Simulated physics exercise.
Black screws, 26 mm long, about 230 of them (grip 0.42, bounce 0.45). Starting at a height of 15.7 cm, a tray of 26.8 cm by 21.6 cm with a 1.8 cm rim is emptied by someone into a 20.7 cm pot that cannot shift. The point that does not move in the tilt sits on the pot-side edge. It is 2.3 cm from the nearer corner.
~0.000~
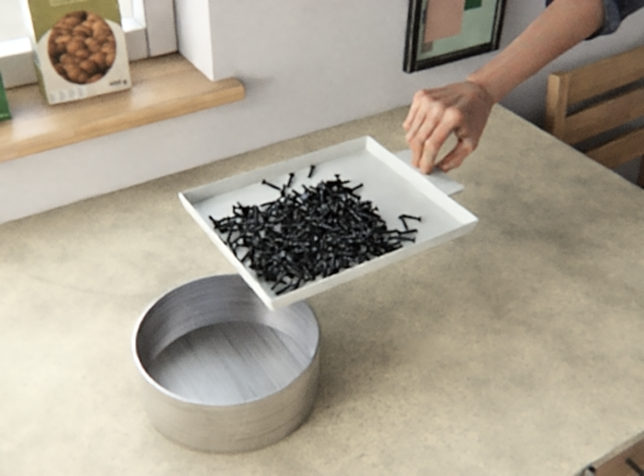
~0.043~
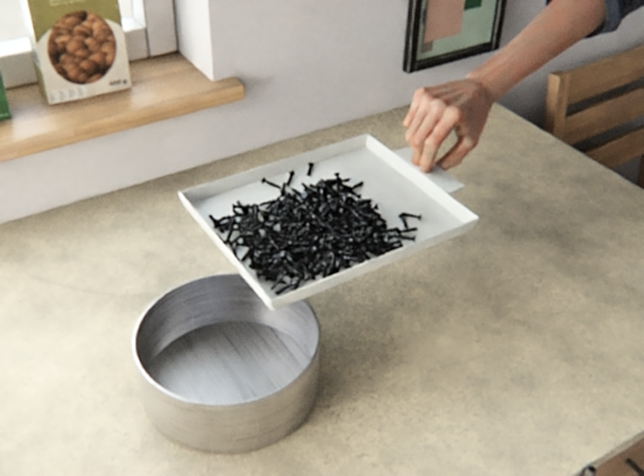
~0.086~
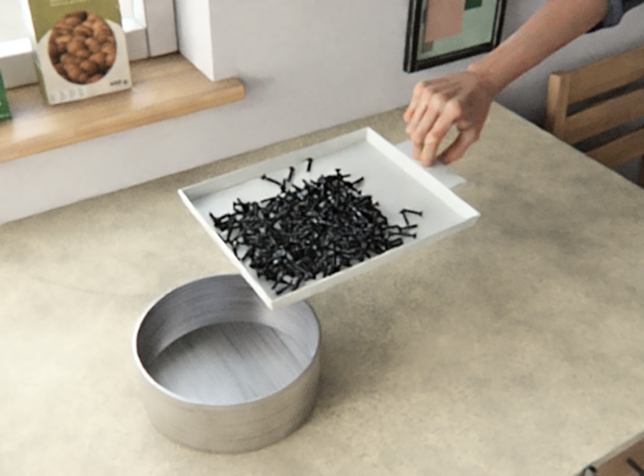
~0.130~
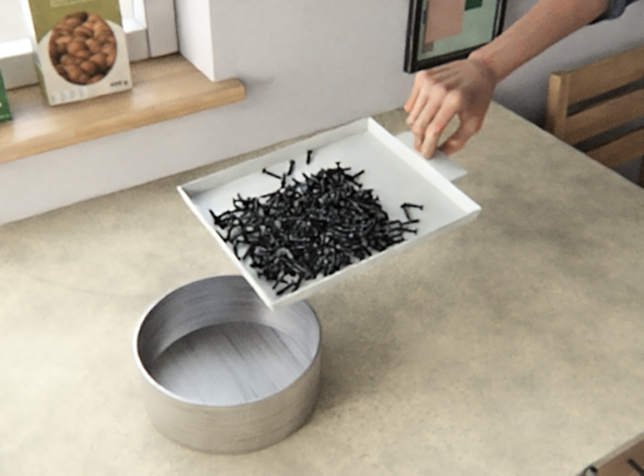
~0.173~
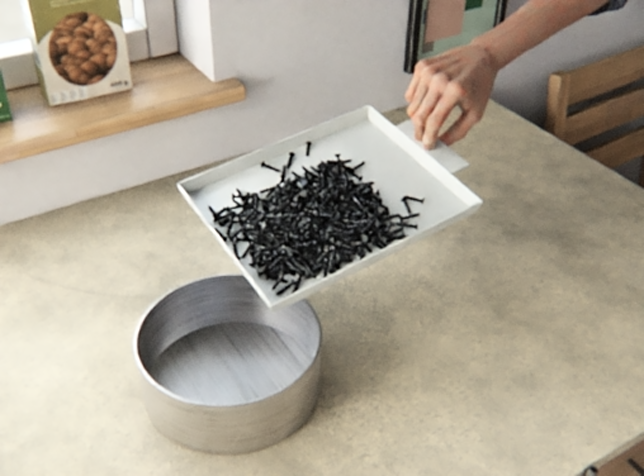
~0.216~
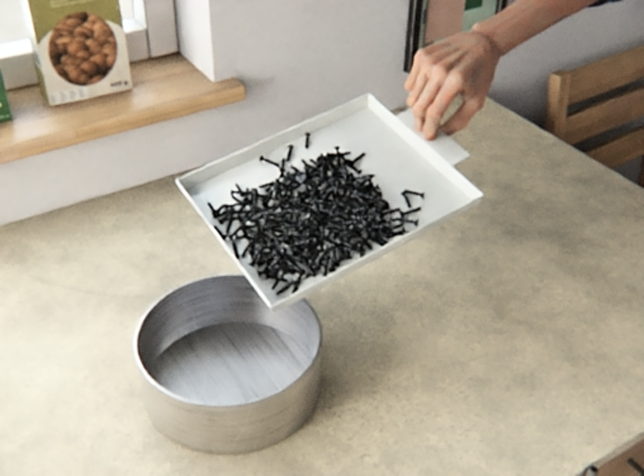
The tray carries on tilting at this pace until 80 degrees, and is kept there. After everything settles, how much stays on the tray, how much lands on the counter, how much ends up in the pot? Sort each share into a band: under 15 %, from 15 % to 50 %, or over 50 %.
Tray: Under 15 %; counter: From 15 % to 50 %; pot: Over 50 %.
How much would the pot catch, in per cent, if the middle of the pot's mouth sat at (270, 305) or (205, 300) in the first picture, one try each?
About 10 percent the first time and about 5 percent the second.
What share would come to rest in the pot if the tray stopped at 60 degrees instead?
45 %.
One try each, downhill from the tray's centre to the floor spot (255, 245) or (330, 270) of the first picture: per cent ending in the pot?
Roughly 80 per cent on the first try and 35 per cent on the second.
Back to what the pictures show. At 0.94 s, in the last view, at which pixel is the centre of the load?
Near (267, 272).
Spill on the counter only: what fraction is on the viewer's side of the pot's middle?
Share: Roughly 100 %.
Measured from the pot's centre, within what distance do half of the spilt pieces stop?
About 18 centimetres.
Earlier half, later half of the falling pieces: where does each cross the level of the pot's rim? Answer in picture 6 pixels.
Around (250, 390), then (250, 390).
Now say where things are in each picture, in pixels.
Tray tilt 0 degrees, front corners at (272, 297) and (473, 219); middle of the pieces at (310, 228); pot at (227, 333), in the first picture.
Tray tilt 1 degrees, front corners at (272, 297) and (474, 217); middle of the pieces at (310, 227), in the second picture.
Tray tilt 2 degrees, front corners at (272, 298) and (475, 213); middle of the pieces at (311, 224), in the third picture.
Tray tilt 5 degrees, front corners at (273, 300) and (476, 207), lowest corner left front; middle of the pieces at (311, 221), in the fourth picture.
Tray tilt 9 degrees, front corners at (273, 301) and (477, 200), lowest corner left front; middle of the pieces at (311, 216), in the fifth picture.
Tray tilt 12 degrees, front corners at (272, 302) and (478, 194), lowest corner left front; middle of the pieces at (311, 212); pot at (229, 333). Its pace works out near 75 degrees a second, in the sixth picture.
After 0.65 s, tilt 45 degrees; the tray holds 100 %, the pot 0 %.
After 0.94 s, tilt 66 degrees; the tray holds 95 %, the pot 0 %.
After 1.33 s, tilt 80 degrees; the tray holds 5 %, the pot 60 %.
At rest (2.4 s), tray 0 %, counter 30 %, pot 70 %.
